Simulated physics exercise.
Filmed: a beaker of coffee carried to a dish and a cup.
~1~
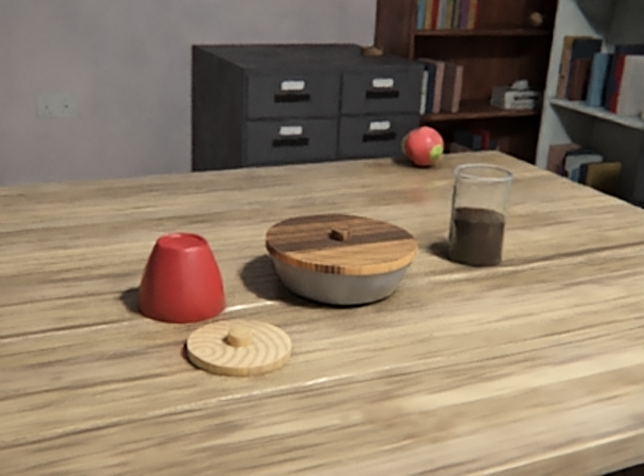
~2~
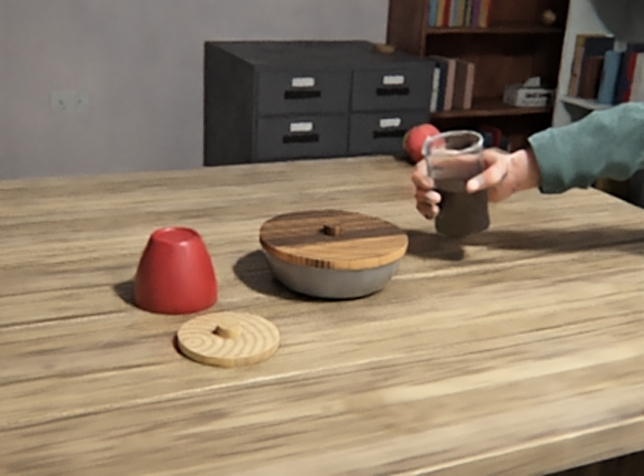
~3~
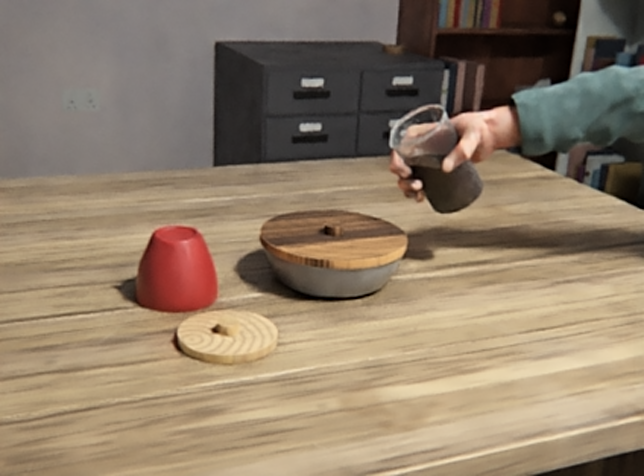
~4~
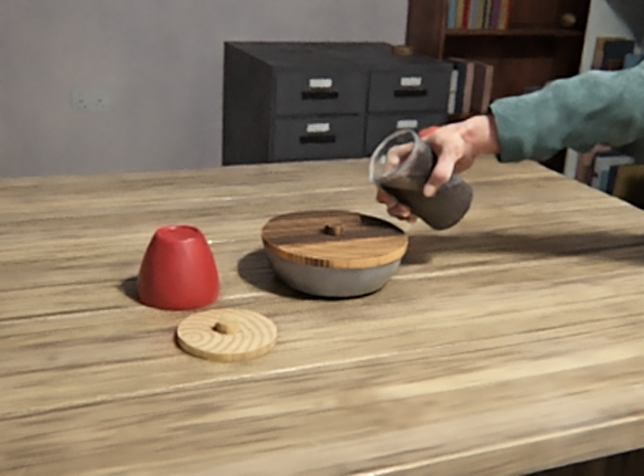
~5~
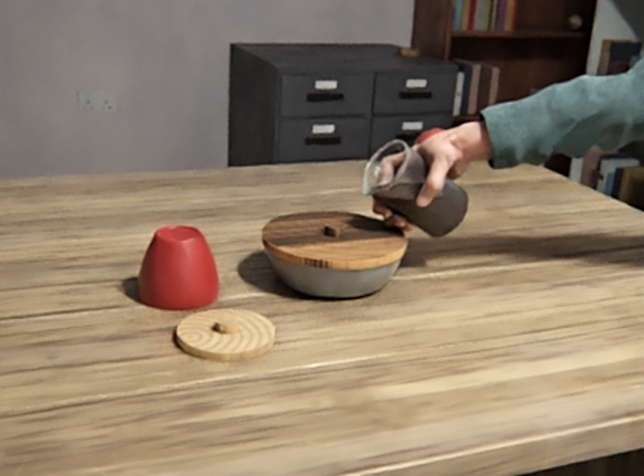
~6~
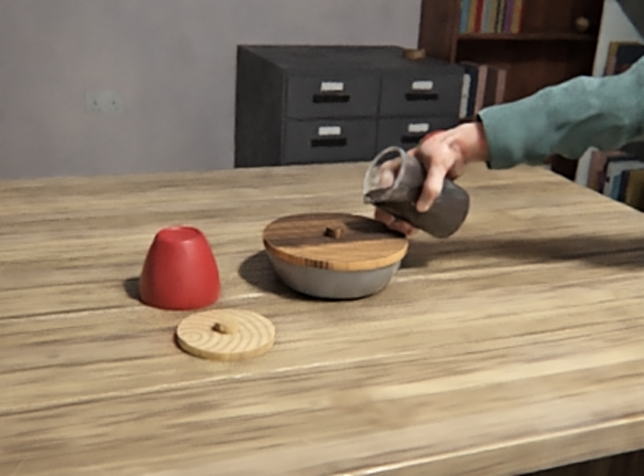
On a wooden table, a glass of dark liquid stands right of a lidded grey dish, an upside-down red cup and a small wooden lid. A hand in a green sleeve lifts the glass, moves it left and tilts it steeply beside the covered dish, with nothing leaving its rim.
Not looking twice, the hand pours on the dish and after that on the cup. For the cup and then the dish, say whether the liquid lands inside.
Cup: No, outside; dish: No, outside.
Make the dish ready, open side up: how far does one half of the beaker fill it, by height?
20 %, roughly.
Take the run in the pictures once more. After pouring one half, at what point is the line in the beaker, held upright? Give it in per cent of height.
I'd say around 25 percent of its height.
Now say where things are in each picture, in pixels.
In the first picture, nothing is moving yet; beaker (479, 214) about half full; dish (339, 268) with its lid on; cup (181, 277) upside down.
In the second picture, the beaker is picked up; beaker about half full, surface at (458, 185); dish (332, 262) with its lid on.
The third picture shows tilting; beaker (437, 160) tipped 35° with all of its load; cup (176, 268) upside down.
The fourth picture shows no stream yet; beaker (421, 180) tipped 50° with all of its load; dish (333, 262) with its lid on.
The fifth picture shows still nothing leaves it; beaker (416, 189) tipped 55° with all of its load; cup (178, 267) upside down.
The sixth picture shows on the point of pouring; beaker (416, 193) tipped 60° with all of its load; dish (333, 264) with its lid on; cup (180, 267) upside down.
Next, it hits the lid of the dish and runs off.
After that, it runs off the upturned base of the cup.
Finally, the dish is empty, in a puddle; the cup is empty, in a puddle.
